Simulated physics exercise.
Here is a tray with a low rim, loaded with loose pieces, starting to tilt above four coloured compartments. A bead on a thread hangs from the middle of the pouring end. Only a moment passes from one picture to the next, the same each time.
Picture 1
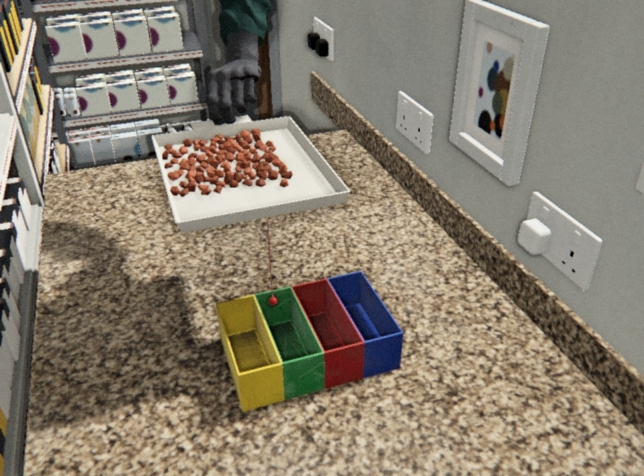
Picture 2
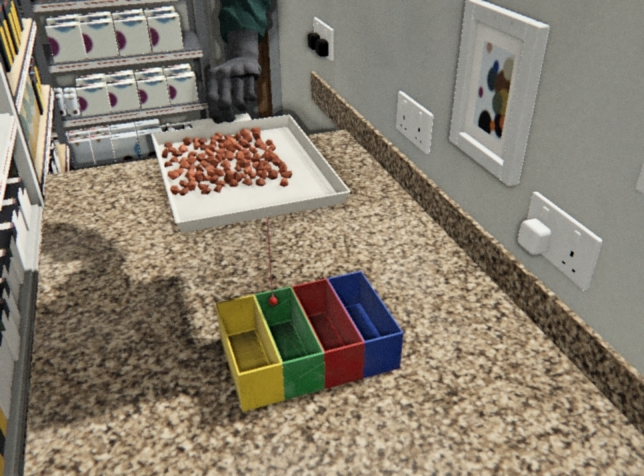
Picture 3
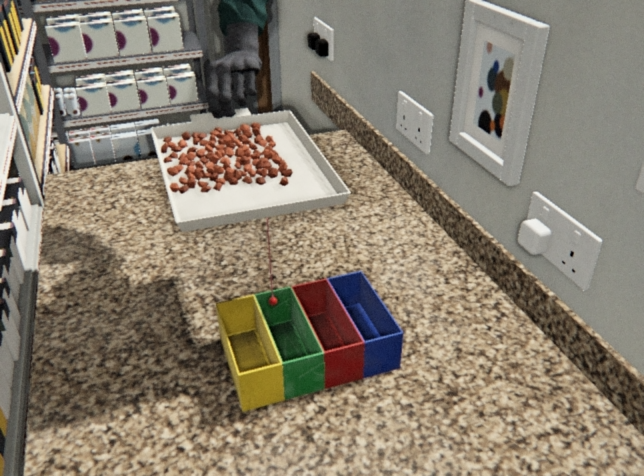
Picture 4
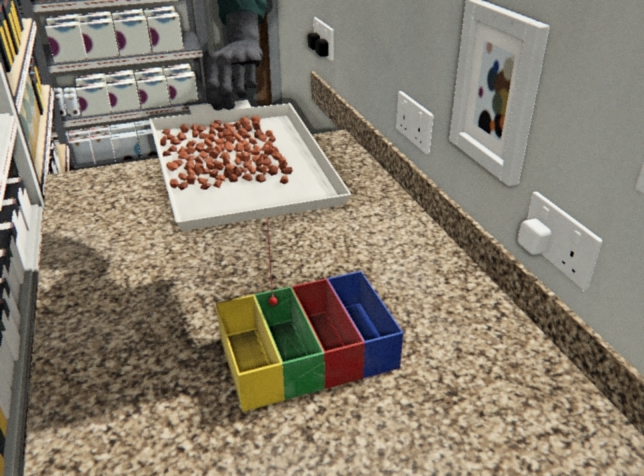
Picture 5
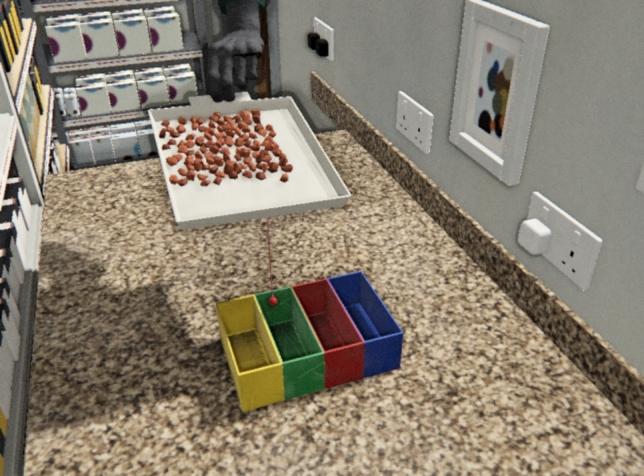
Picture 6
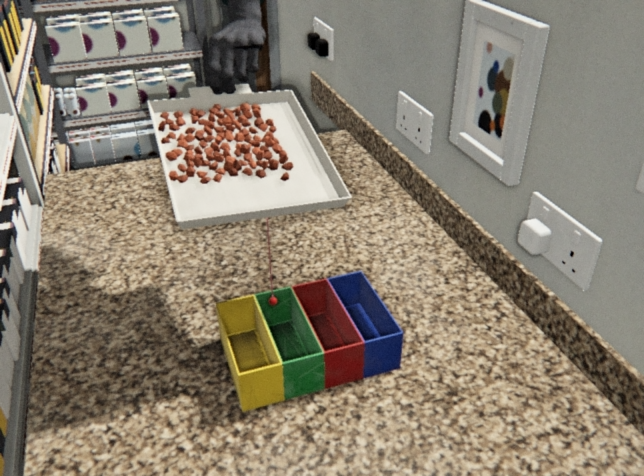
A white tray of reddish-brown bits sat level on the speckled counter beyond the yellow, green, red and blue compartments, then its far end rose slightly, while the hanging red bead stayed still.
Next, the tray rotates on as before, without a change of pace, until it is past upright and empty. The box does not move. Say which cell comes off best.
The red cell gets the most.
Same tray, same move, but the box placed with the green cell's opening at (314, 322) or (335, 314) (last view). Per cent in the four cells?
About 90 and 80 per cent.
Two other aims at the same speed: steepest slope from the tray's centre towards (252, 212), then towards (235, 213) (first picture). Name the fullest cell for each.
One: Yellow. Two: The yellow one.
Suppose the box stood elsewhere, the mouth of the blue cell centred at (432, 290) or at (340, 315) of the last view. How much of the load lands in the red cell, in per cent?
First some 0, then 30 per cent.
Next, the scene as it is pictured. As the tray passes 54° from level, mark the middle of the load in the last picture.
Near (292, 196).
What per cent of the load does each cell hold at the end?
About: Yellow cell 10, green cell 20, red cell 40, blue cell 20 per cent.
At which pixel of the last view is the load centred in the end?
Close to (327, 351).
Shortly afterwards, tray tipped steeply; all but a few on the tray; only a few in the red cell; a little falling or outside the box.
Next, tray tipped right over; near two thirds on the tray; a little in the red cell; a little in the blue cell; a little in the green cell; only a few in the yellow cell; a little falling or outside the box.
Some moments later, tray tipped past a quarter turn; near half in the red cell; near a quarter in the green cell; near a quarter in the blue cell; a little in the yellow cell; only a few falling or outside the box.
In the end, tray tipped past a quarter turn; near half in the red cell; near a quarter in the green cell; near a quarter in the blue cell; a little in the yellow cell; only a few outside the box.
